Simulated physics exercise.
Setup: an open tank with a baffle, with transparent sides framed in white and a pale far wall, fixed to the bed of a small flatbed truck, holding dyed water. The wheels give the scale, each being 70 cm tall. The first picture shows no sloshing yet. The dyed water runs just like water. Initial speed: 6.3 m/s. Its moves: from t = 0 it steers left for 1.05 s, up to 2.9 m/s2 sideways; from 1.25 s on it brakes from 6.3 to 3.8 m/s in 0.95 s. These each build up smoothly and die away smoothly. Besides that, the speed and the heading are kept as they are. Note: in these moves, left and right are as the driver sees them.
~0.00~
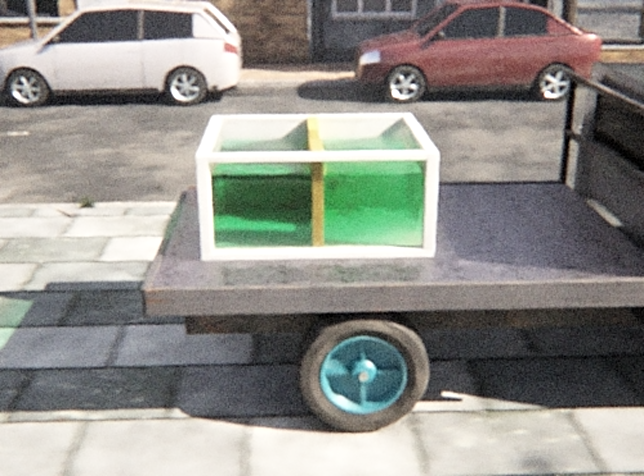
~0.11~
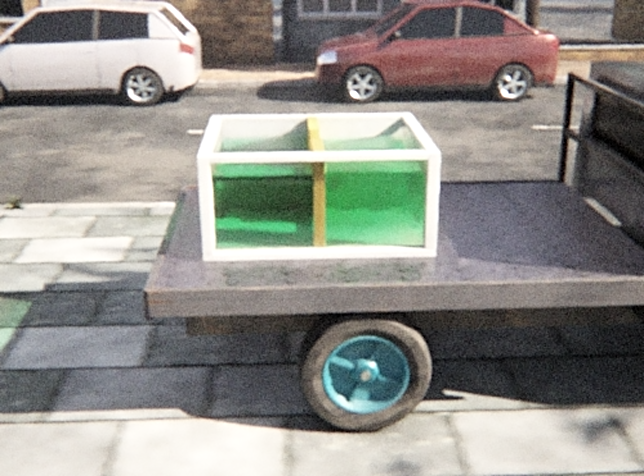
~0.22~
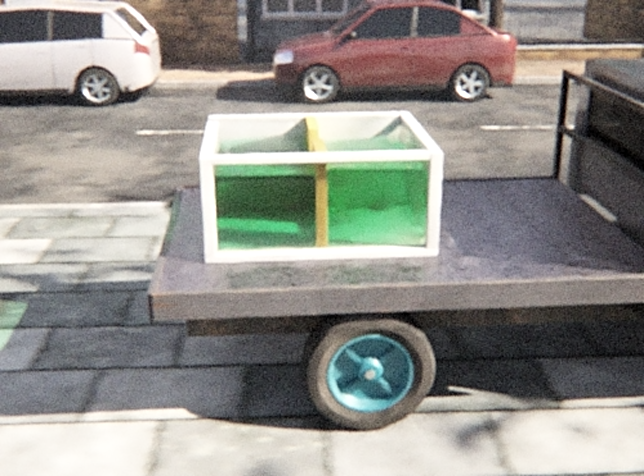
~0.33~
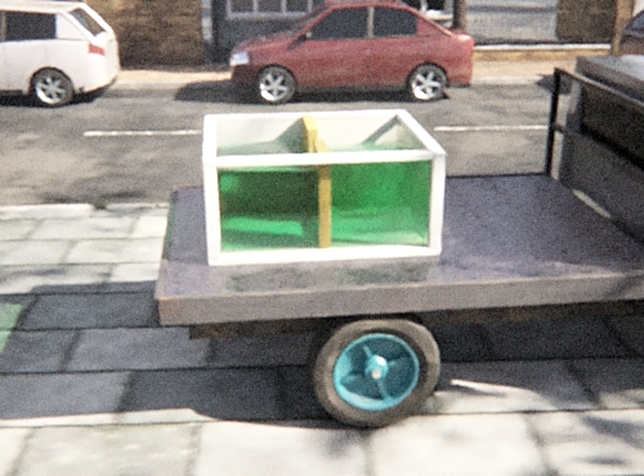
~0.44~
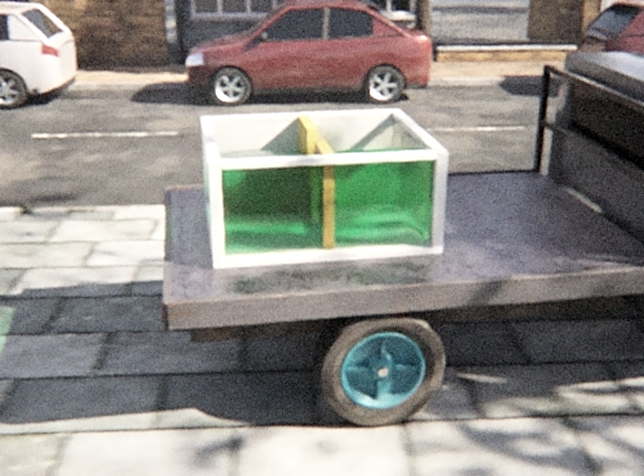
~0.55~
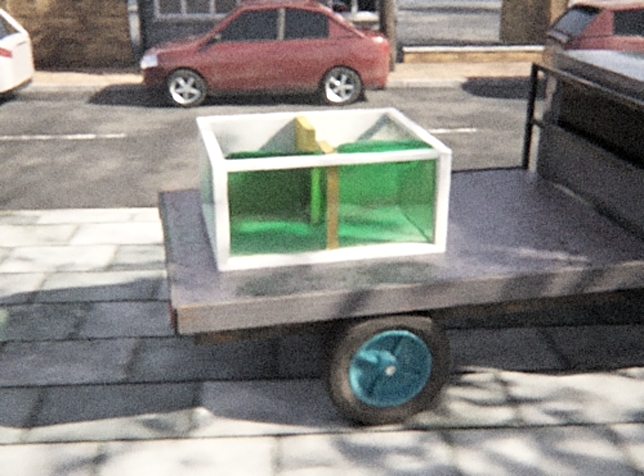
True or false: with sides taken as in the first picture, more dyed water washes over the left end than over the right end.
False.
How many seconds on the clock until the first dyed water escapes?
It happens at some 0.9 s.
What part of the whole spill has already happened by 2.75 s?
Some 100 per cent by then.
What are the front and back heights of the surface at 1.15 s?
Approx. 44 cm front, approx. 40 cm back.
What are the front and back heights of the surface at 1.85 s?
The front reads 60 cm and the back reads 20 cm.
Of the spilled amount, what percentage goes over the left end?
About 0 per cent.
By 1.15 s the surface is 44 cm up at the front and 40 cm at the back; 5 per cent is out, over the near side.
By 1.85 s the surface is 61 cm up at the front and 20 cm at the back; 6 per cent is out, over the near side, a little elsewhere.
By 2.75 s the surface is 37 cm up at the front and 37 cm at the back; 11 per cent is out, mostly over the near side, some over the right end.
By 5.18 s 11 per cent is out, mostly over the near side, some over the right end; the right end has passed 4 per cent and the left end 0.
